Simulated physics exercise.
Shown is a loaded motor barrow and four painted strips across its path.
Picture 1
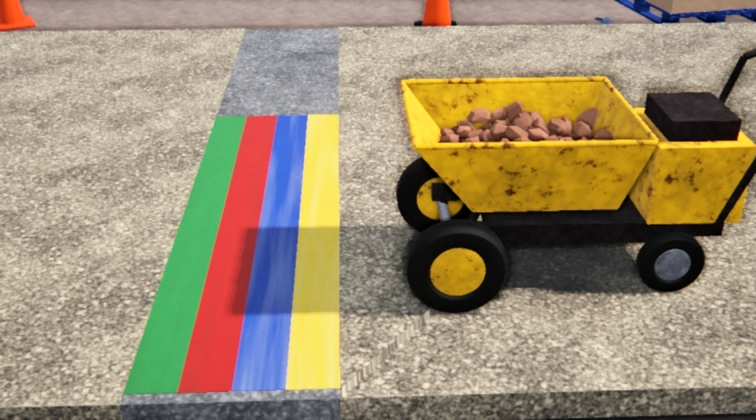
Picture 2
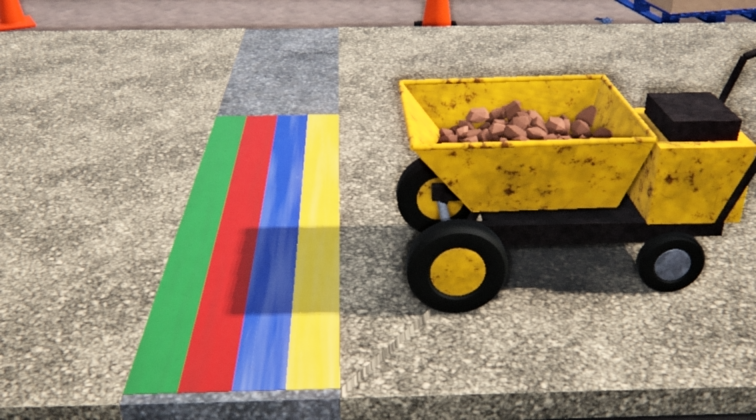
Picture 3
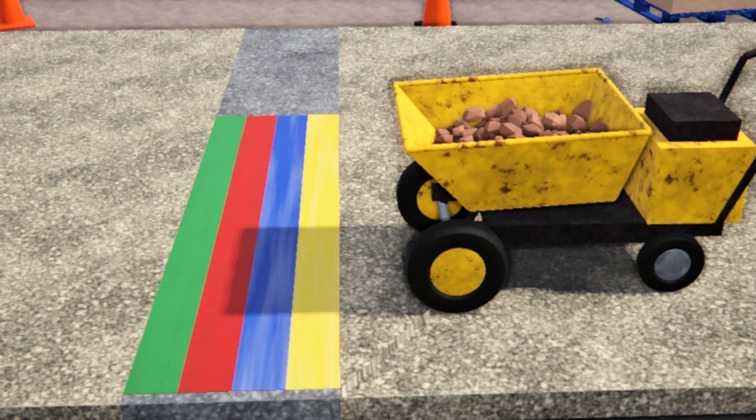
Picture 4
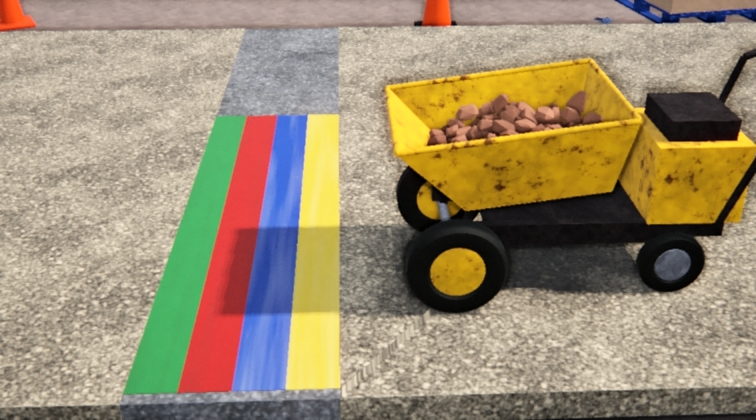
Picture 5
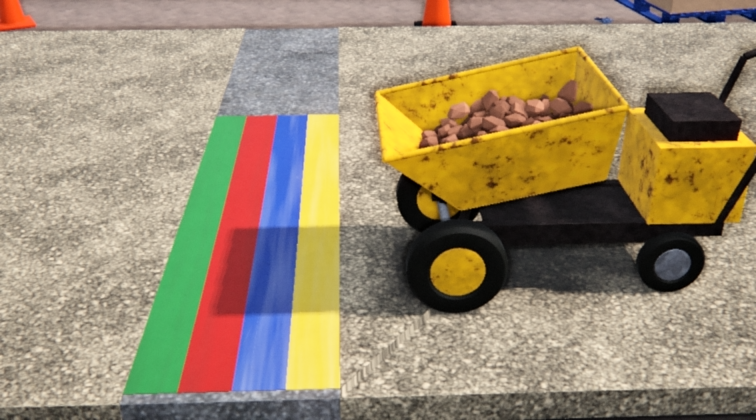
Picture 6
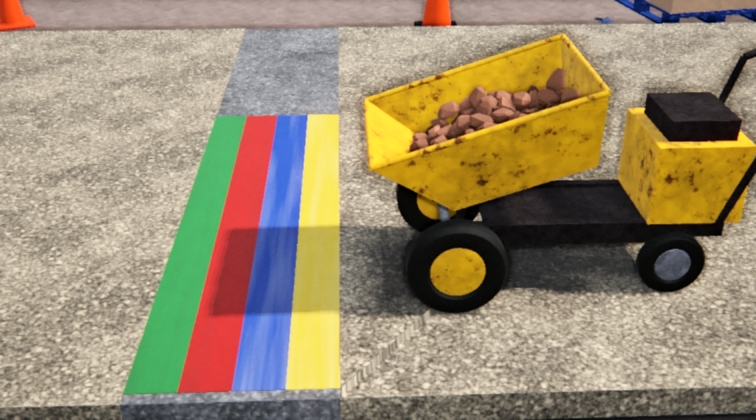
At the start, a yellow motor barrow loaded with brown rubble stands with its skip level, to the right of green, red, blue and yellow painted strips. The skip then tilts gradually toward the left, its back end rising while the rubble stays inside and the wheels remain still.
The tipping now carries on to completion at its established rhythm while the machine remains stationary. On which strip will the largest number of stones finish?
The largest number finish on the blue strip.
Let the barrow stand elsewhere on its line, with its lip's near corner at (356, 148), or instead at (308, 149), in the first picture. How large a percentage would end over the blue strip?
In turn 10 and 0 in a hundred.
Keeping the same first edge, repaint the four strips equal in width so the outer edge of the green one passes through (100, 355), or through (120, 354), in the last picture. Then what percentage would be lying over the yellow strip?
The first comes to 20 per cent and the second to 10 per cent.
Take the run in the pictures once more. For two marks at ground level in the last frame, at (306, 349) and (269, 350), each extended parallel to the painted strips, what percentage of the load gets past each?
The first comes to 80 per cent, the second to 60 per cent.
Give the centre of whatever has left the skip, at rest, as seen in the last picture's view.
I'd say the middle ends up at about (258, 263).
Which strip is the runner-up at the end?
That would be the red one, in second.
Soon after the last picture, skip tipped steeply; all in the skip.
A little later, skip tipped right over; most in the skip; a small part over the yellow strip; about a quarter over the blue strip; a stray few over the red strip.
Later still, skip tipped right over; about a quarter in the skip; a small part over the yellow strip; about a third over the blue strip; about a quarter over the red strip; a small part over the green strip; a stray few off the paint.
At rest, skip tipped right over; about a quarter in the skip; a small part over the yellow strip; about a third over the blue strip; about a quarter over the red strip; a small part over the green strip; a stray few off the paint.
